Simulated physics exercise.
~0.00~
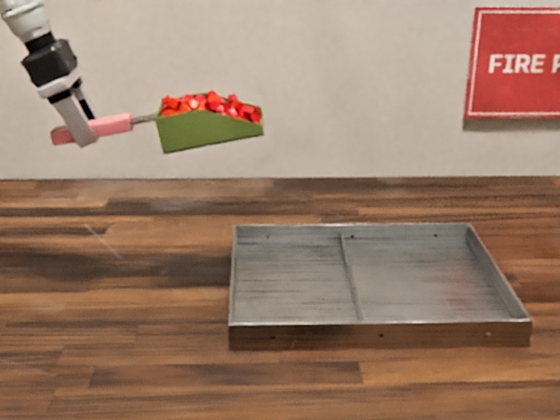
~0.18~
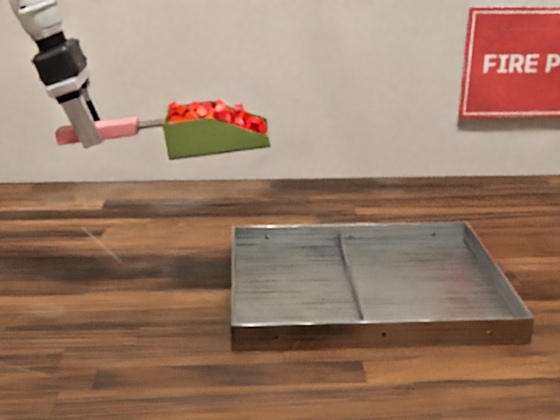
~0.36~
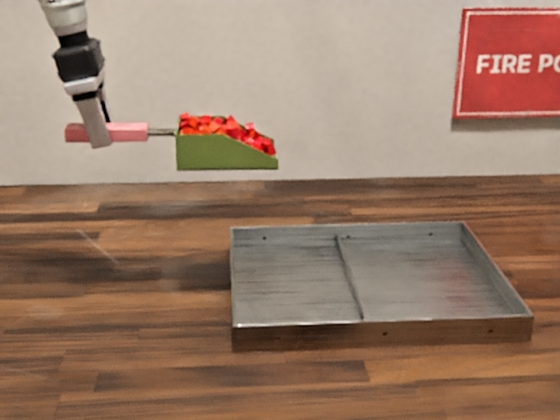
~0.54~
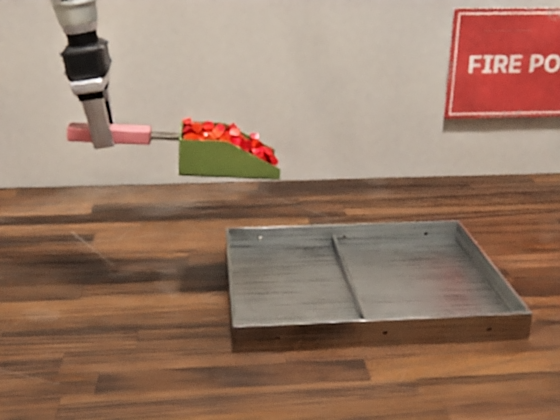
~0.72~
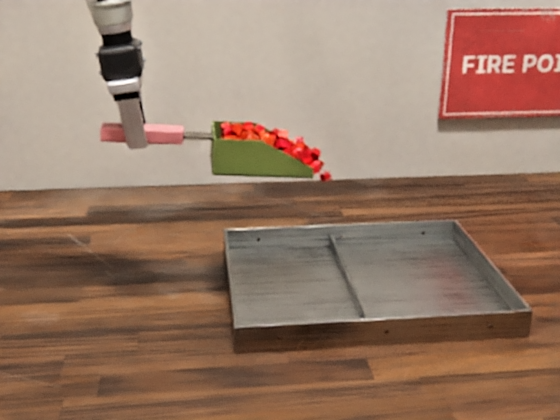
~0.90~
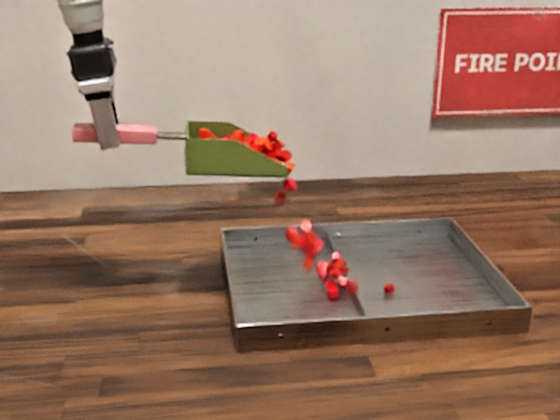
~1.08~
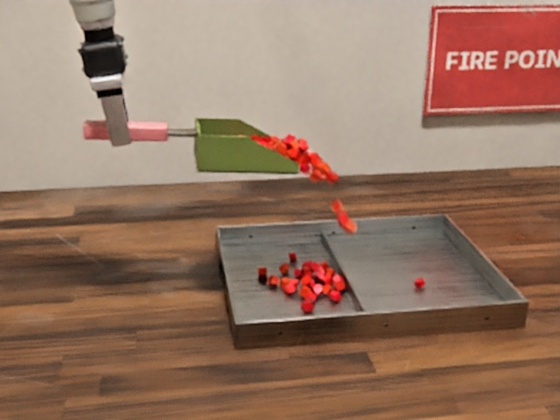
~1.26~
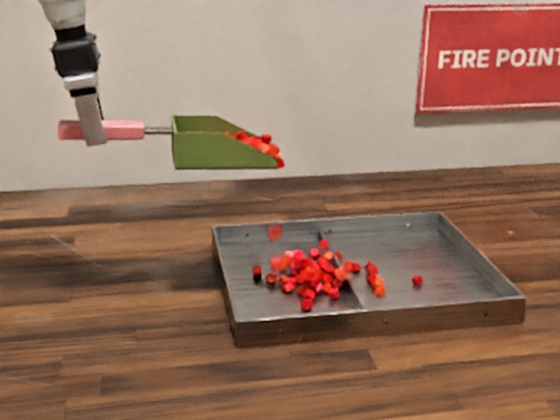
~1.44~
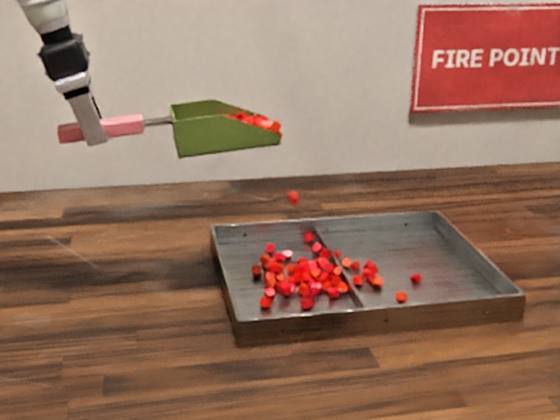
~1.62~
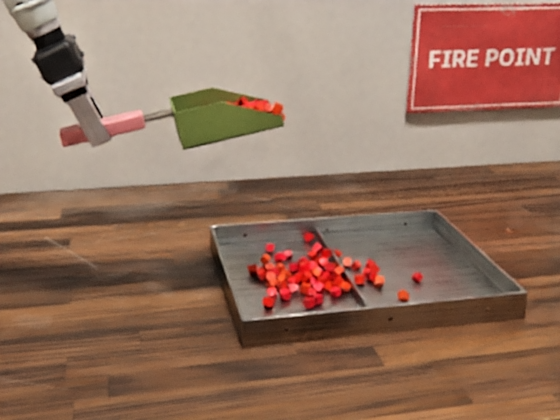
Above a wooden tabletop, a robot arm tips a green scoop, spilling some red pieces into a divided metal tray, then levels off.
